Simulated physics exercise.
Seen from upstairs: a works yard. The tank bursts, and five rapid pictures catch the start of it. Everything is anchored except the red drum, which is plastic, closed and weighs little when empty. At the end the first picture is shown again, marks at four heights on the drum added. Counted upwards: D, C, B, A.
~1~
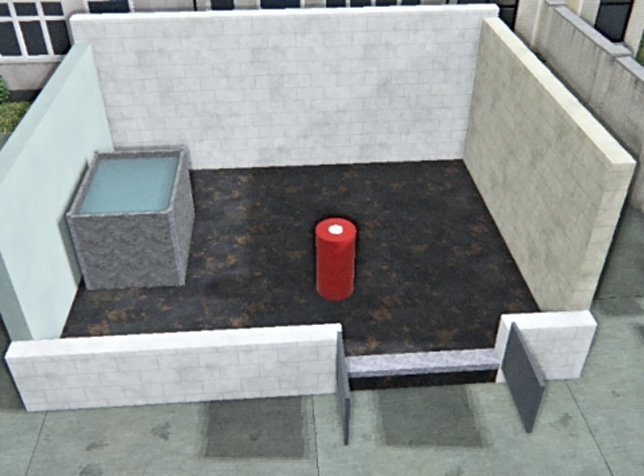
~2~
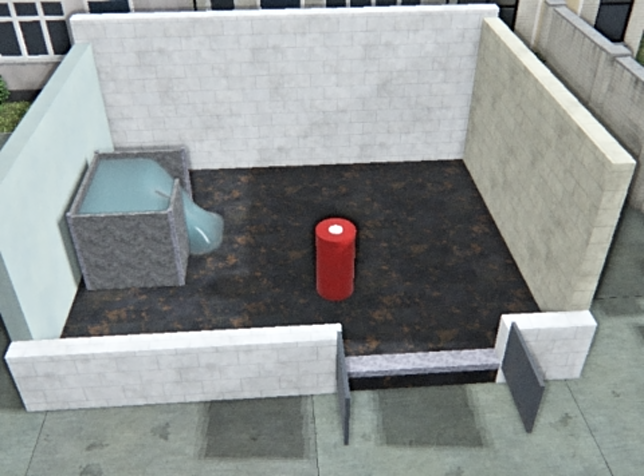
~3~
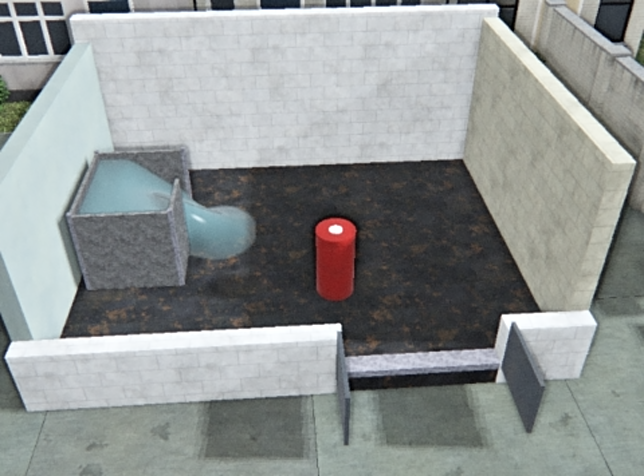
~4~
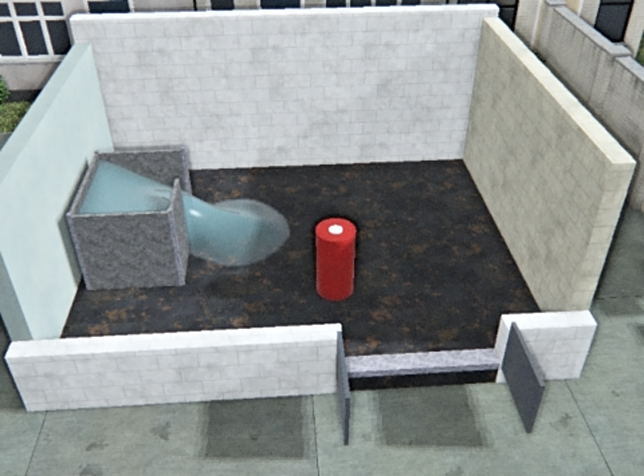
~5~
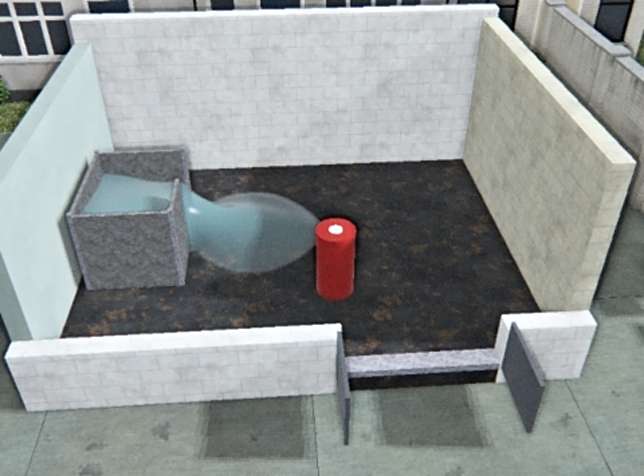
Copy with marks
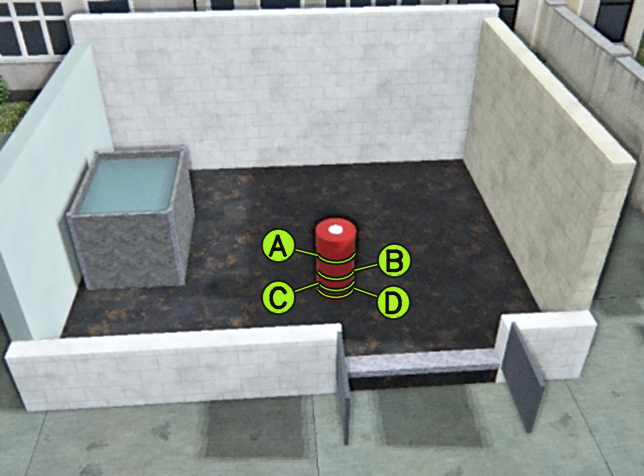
Water poured out of the right side of a full stone tank in a walled yard and spread across the dark ground toward a red drum, which stood still near an open gate.
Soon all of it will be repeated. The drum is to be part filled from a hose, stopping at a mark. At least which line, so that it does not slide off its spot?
Choose C.
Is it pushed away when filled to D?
Yes.
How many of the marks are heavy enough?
Three of them.
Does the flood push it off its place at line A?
No, that is safe.
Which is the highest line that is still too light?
The answer is D.
On the marked copy, A at (337, 262); B at (337, 279); C at (337, 290); D at (337, 297); from the bottom up D, C, B, A.
Choosing A, it does not move.
Choosing B, it does not move.
Choosing C, it does not move.
Choosing D, it is pushed about twice its own width away.
